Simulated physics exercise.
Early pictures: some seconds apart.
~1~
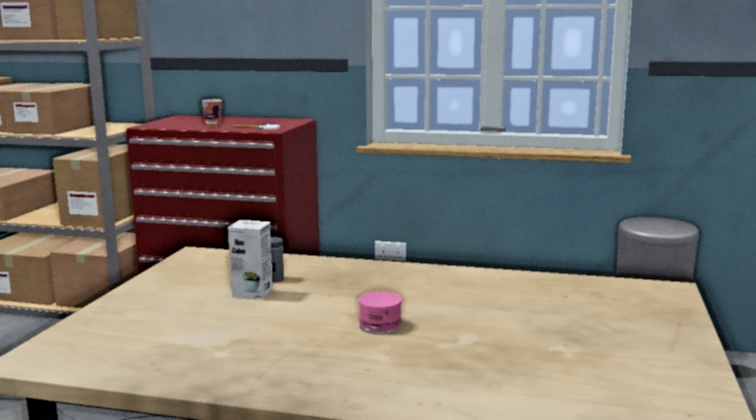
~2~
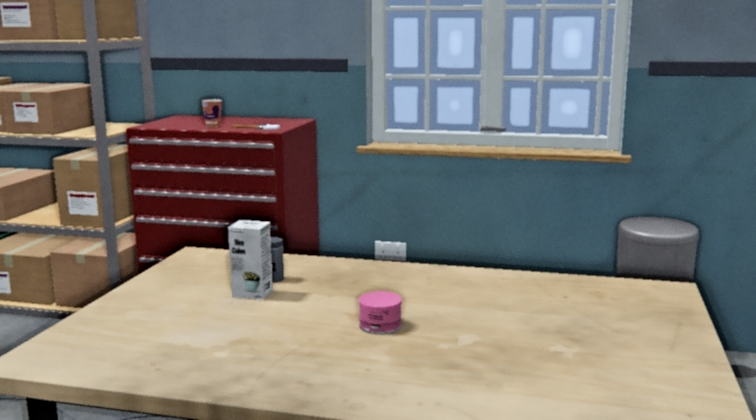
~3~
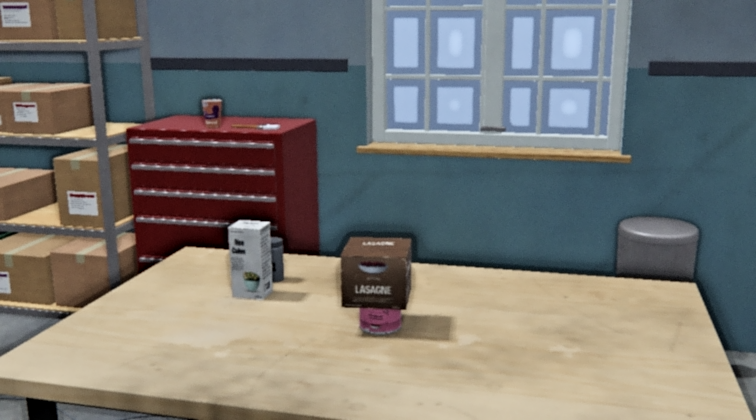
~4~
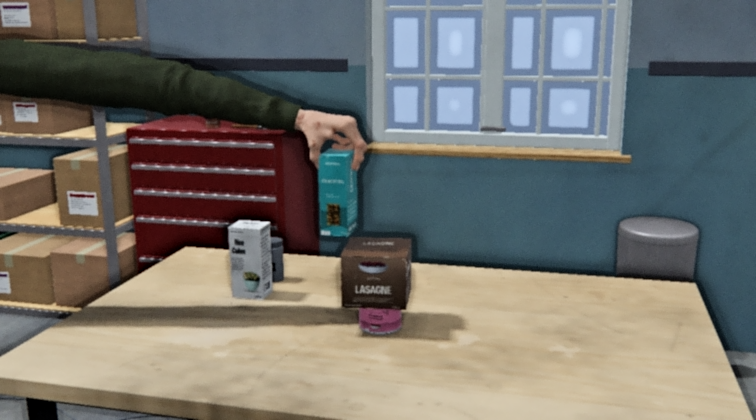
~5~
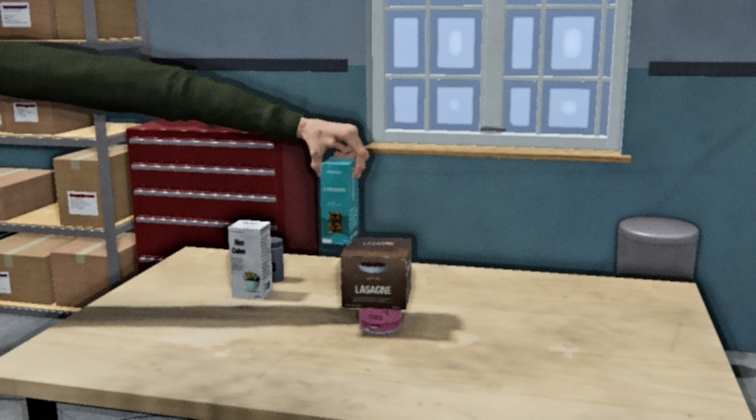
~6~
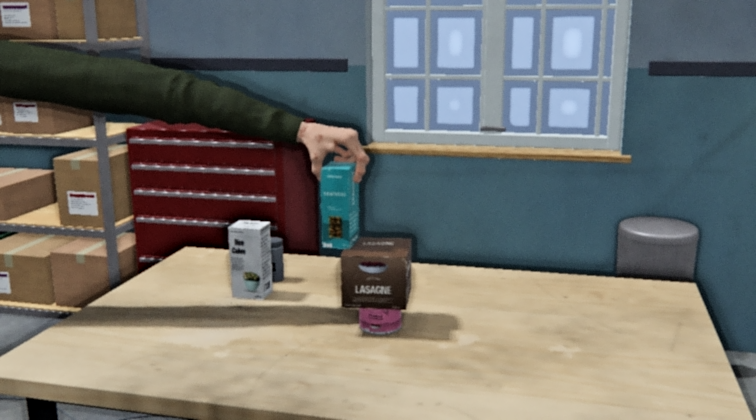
A brown lasagne box appearing over a pink tub, then a hand from the left lowering a turquoise carton behind it.
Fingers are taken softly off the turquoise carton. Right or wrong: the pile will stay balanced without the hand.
Wrong.
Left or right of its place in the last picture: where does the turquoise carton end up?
Well, it travels over to the left.
Then, 0.40 s after the last picture, turquoise carton now fallen.
Then, 0.50 s after the last picture, things are still on the move.
At rest, fallen, turquoise carton; the other 4 in place. Seen from the same camera at the end, turquoise carton near (288, 305). The pile gives way.
